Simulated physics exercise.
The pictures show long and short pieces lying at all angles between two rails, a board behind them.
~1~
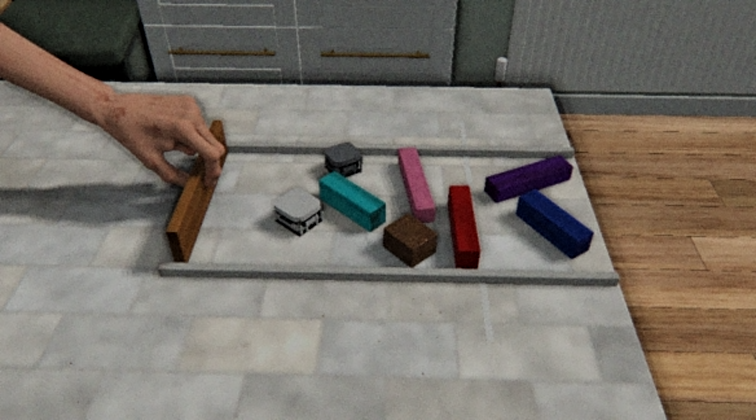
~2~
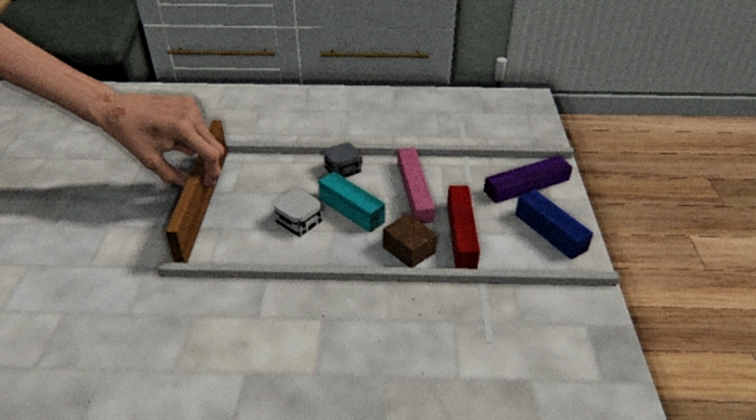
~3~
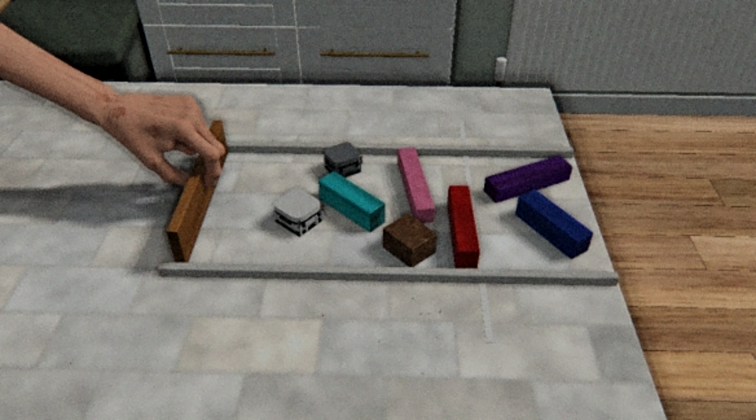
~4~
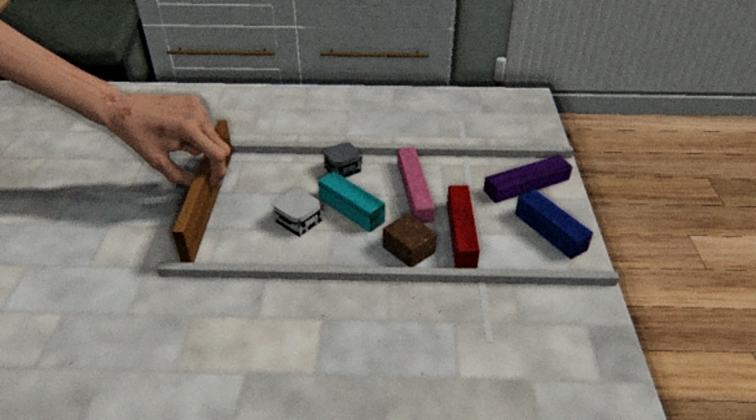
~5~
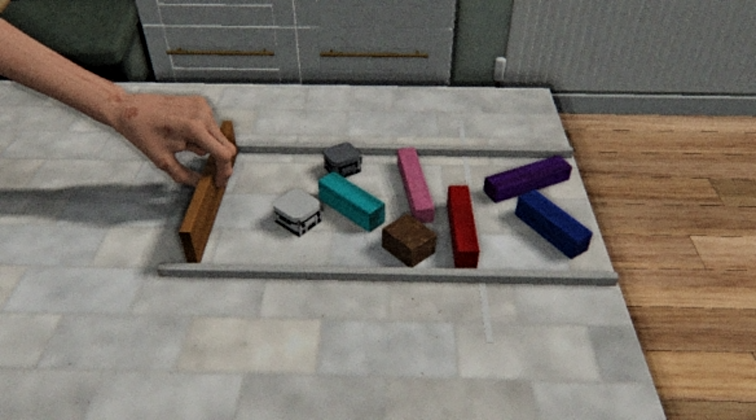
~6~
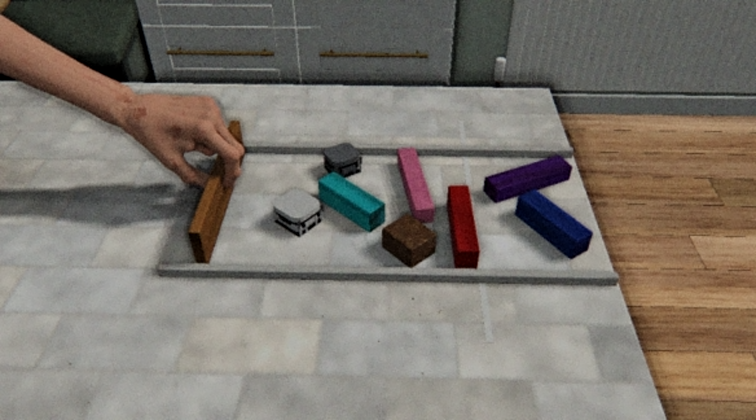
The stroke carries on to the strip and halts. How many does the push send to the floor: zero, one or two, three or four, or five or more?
The number that fall off is zero.
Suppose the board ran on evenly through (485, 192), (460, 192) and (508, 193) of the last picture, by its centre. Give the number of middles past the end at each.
Past the end: 1, 0 and 2.
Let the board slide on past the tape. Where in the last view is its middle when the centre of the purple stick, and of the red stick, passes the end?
About (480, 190), and (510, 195) for the other.
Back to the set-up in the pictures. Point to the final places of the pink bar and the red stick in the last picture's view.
Near (521, 180) and (563, 226).
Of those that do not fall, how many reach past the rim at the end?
2 of them.
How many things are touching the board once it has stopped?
3 of them.
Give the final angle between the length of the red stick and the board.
Near 15 degrees.
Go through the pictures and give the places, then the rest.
In the first frame, blue stick (553, 223); purple stick (529, 179); red stick (463, 226); board (201, 187); tape (473, 210).
In the second frame, purple stick (528, 179); white case (298, 213).
In the third frame, red stick (462, 226); grey case (343, 161).
In the fourth frame, blue stick (552, 223); brown block (409, 240).
In the fifth frame, purple stick (528, 178); board (212, 188).
In the sixth frame, blue stick (552, 223); purple stick (528, 178); red stick (462, 226); board (220, 188); tape (472, 210).
Soon after, none off yet; blue stick at rest near (552, 223); purple stick at rest near (528, 178); red stick at rest near (462, 226).
After that, none off yet; blue stick at rest near (552, 223); purple stick at rest near (528, 178); red stick moving near (469, 226).
And then, none off yet; blue stick displaced a little near (572, 226); purple stick displaced a little near (544, 177); red stick displaced about its own width near (526, 226).
In the end, the number that fall off is zero.
